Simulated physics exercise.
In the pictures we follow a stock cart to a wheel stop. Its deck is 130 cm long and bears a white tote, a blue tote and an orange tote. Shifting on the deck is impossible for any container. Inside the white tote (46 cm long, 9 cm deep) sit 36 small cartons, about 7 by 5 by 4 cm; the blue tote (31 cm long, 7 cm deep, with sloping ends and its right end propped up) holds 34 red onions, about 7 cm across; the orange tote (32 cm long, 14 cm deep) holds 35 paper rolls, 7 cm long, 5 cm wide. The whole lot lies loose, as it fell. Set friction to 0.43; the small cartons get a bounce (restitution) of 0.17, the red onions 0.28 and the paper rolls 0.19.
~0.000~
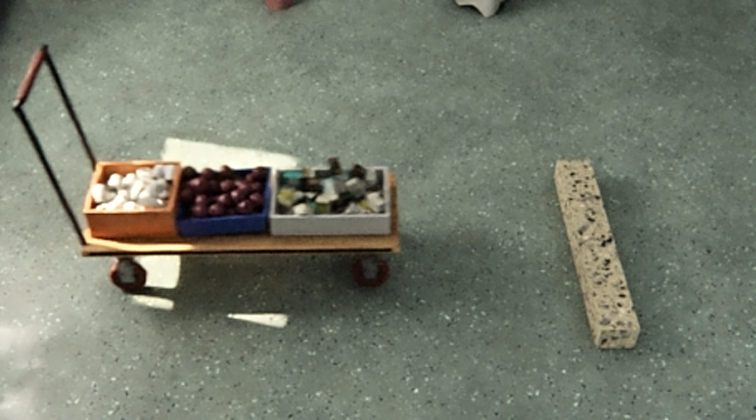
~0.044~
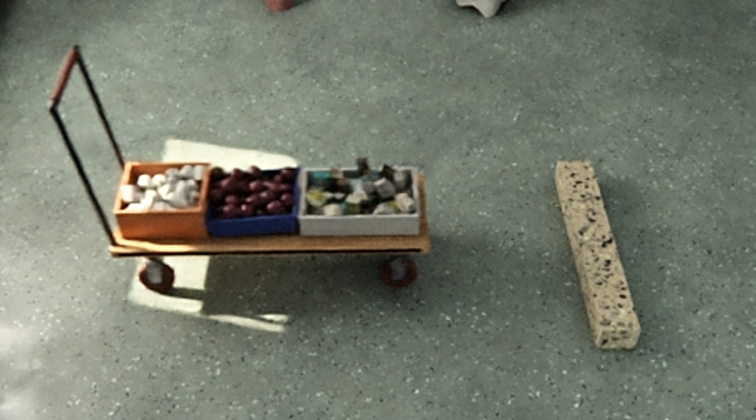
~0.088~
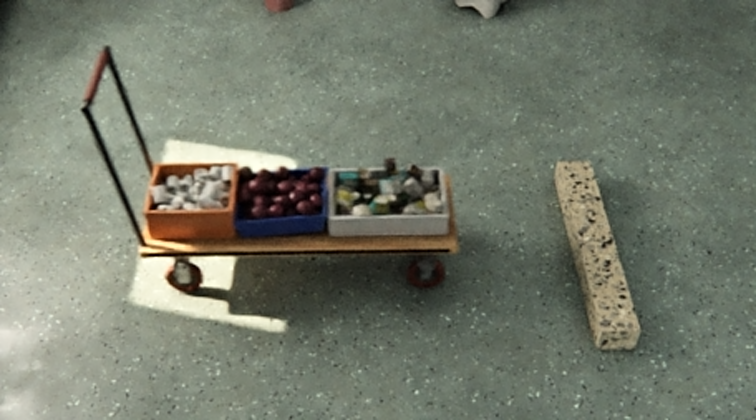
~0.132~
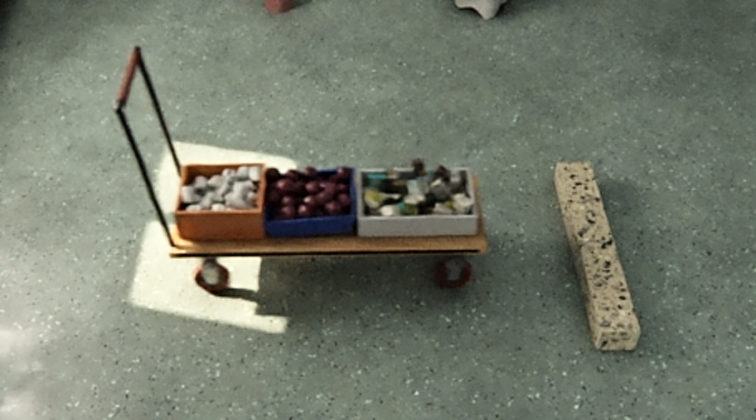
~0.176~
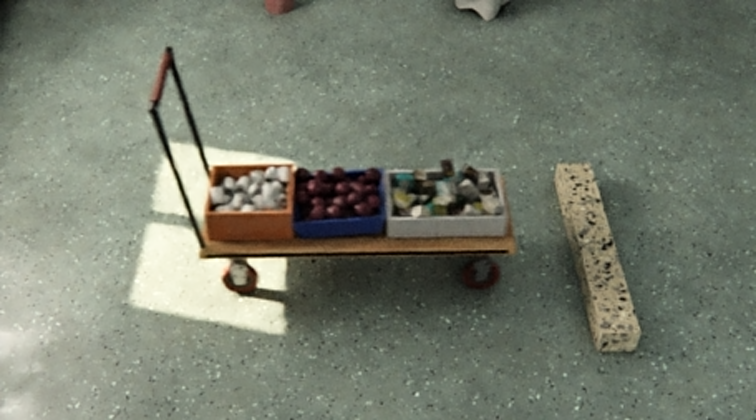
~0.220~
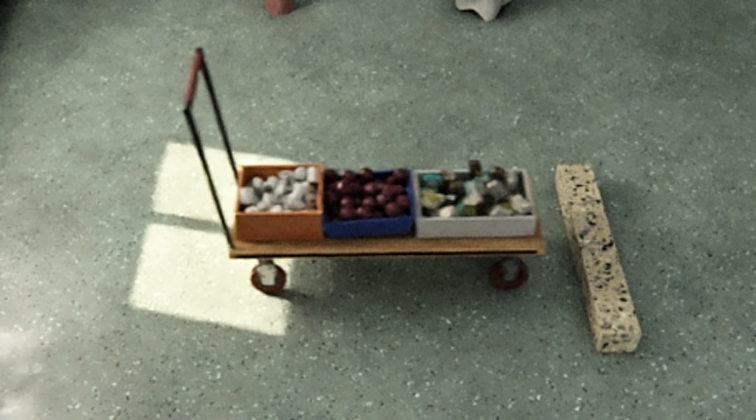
To begin with, a small cart carrying an orange, a blue and a white container, each filled with loose items, stands left of a speckled block on a grey floor. It then rolls steadily rightward, uncovering a patch of light behind it, until only a short gap separates it from the block.
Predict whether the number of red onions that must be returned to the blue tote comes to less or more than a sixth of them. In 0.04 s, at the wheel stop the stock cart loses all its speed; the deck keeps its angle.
Kept in: Short of five sixths.
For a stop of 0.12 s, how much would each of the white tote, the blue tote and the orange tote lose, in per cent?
Result - white tote: 10 percent, blue tote: 20 percent, orange tote: 10 percent.
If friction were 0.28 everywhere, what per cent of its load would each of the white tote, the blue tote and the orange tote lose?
In that setup white tote sheds 10 percent, blue tote sheds 40 percent, and orange tote sheds 0 percent.
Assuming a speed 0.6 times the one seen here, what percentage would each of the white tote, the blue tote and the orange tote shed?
White tote 0, blue tote 10, orange tote 0 per cent.
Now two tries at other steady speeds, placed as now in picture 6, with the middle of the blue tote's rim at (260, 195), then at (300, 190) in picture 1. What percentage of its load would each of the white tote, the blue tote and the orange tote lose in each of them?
Try by try, the white tote would lose 10 then 0 per cent, the blue tote 20 then 0 per cent, and the orange tote 10 then 0 per cent.
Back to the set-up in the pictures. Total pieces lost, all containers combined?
Taken together it comes to about 20.
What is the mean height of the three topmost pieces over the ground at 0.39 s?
About 50 cm up.
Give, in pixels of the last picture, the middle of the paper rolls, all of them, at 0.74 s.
Their middle is at about (350, 202).
After 0.29 s, impact.
After 0.39 s, the white tote has all 36, the blue tote is down by 3 of 34 and the orange tote has all 35.
After 0.51 s, the white tote is down by 5 of 36, the blue tote is down by 8 of 34 and the orange tote is down by 2 of 35.
After 0.74 s, the white tote is down by 6 of 36, the blue tote is down by 11 of 34 and the orange tote is down by 2 of 35.
Outcome (at 1.24 s), the white tote is down by 6 of 36, the blue tote is down by 11 of 34 and the orange tote is down by 2 of 35. Asked share, 11 of 34, 32 per cent.
